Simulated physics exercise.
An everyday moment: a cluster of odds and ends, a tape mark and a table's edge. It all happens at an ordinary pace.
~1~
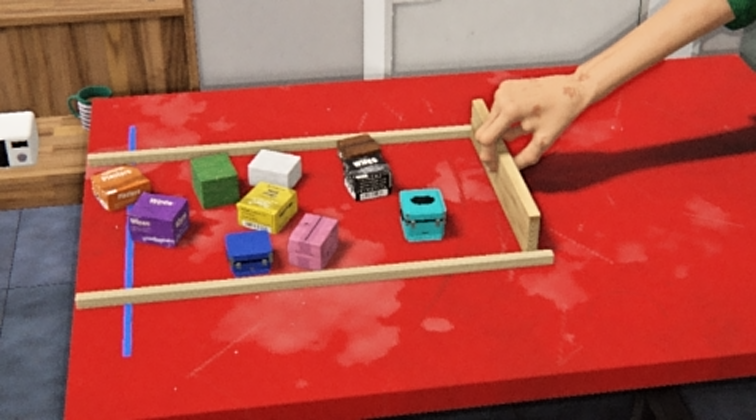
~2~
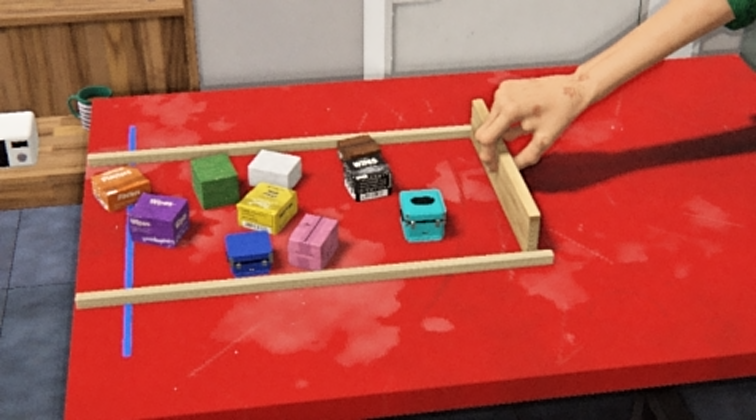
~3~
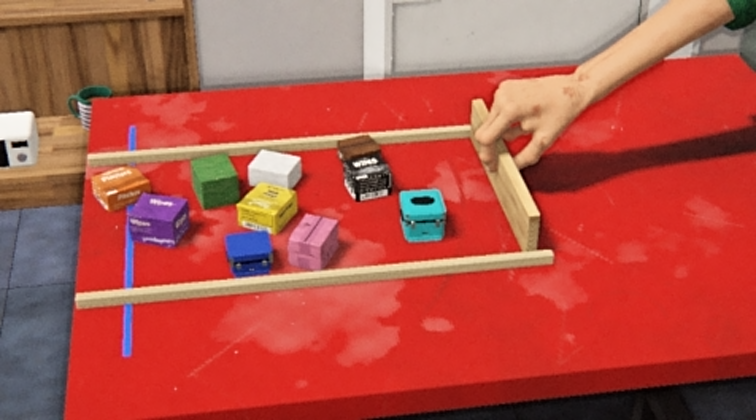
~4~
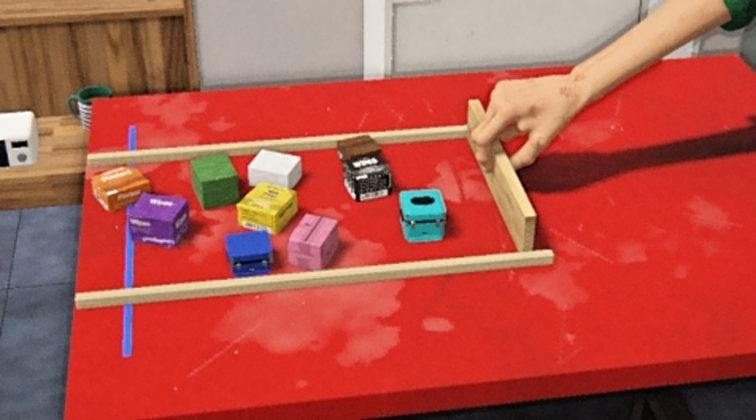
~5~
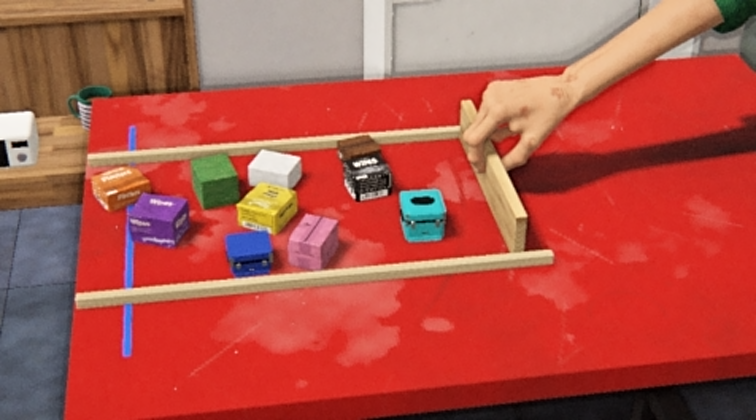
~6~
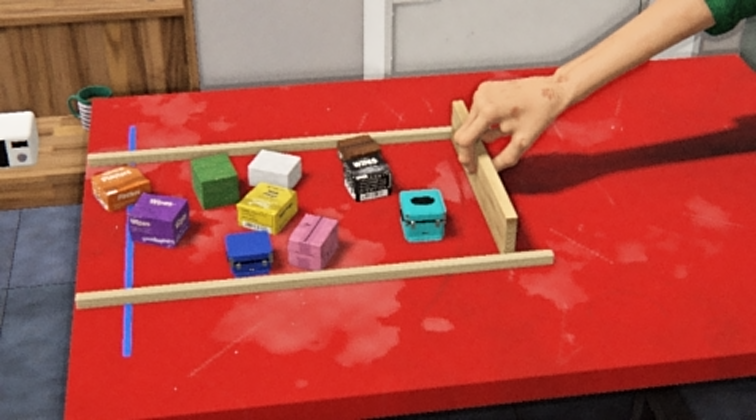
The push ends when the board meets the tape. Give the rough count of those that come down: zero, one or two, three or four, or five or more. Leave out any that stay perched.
The number that fall off is five or more.
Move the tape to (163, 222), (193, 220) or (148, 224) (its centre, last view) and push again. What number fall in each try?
Try by try, 3, 0 and 4.
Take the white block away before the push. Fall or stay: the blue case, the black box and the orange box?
The blue case tumbles off; the black box remains up; the orange box goes over.
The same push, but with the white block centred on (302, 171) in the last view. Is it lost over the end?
The white block stays on.
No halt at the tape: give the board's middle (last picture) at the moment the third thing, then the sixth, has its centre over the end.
About (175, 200), then (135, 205).
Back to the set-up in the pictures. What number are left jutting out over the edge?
The number is 2.
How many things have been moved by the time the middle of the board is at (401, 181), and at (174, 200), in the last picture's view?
By then 1, and 10.
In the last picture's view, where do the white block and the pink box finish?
First (83, 183), then (79, 272).
Early on, none off yet; orange box at rest near (121, 188); purple box at rest near (159, 220); green block at rest near (215, 181).
Finally, the number that fall off is five or more; lost, yellow box, blue case, green block, purple box and orange box.
